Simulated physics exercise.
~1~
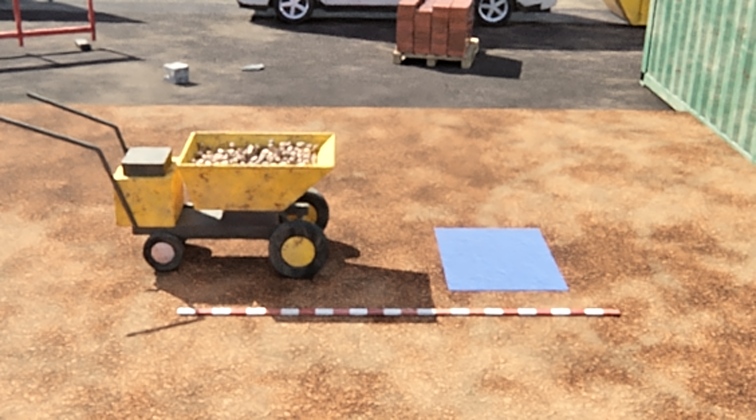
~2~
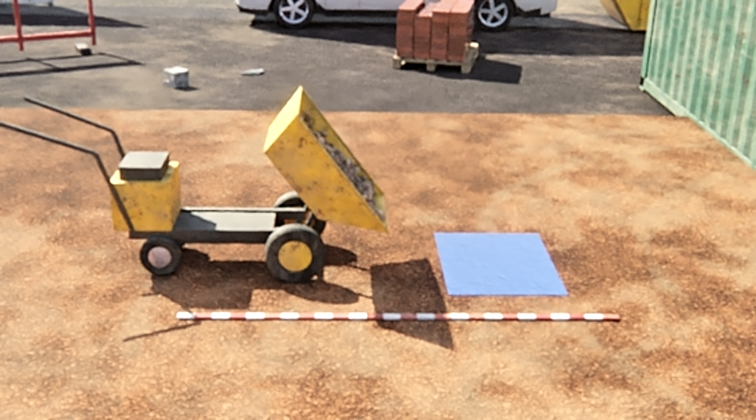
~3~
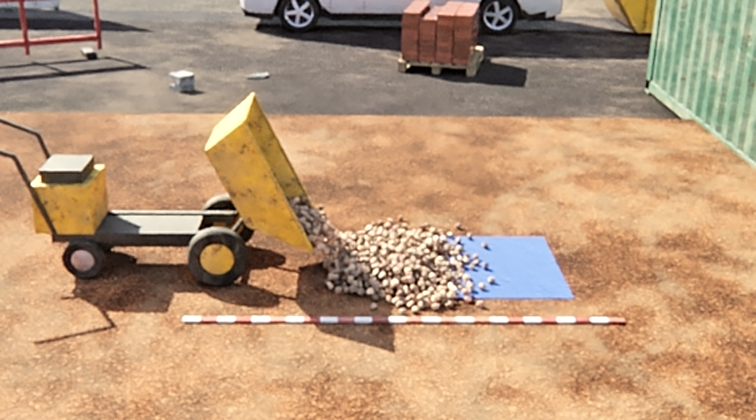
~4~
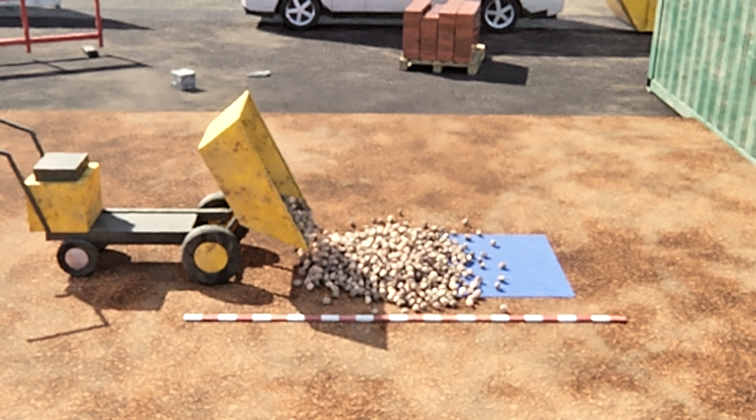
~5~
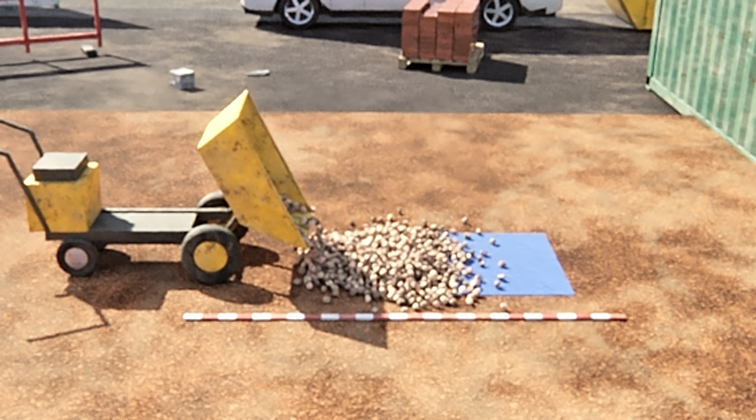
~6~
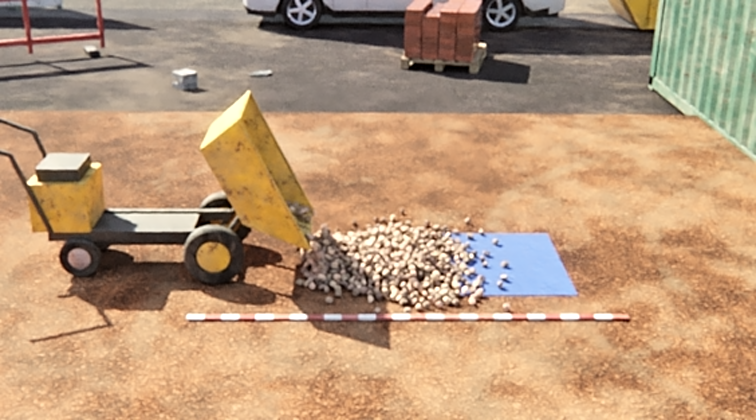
Yellow powered barrow tipping its tray and backing left, spilling pale stones into a heap mostly short of a blue sheet.
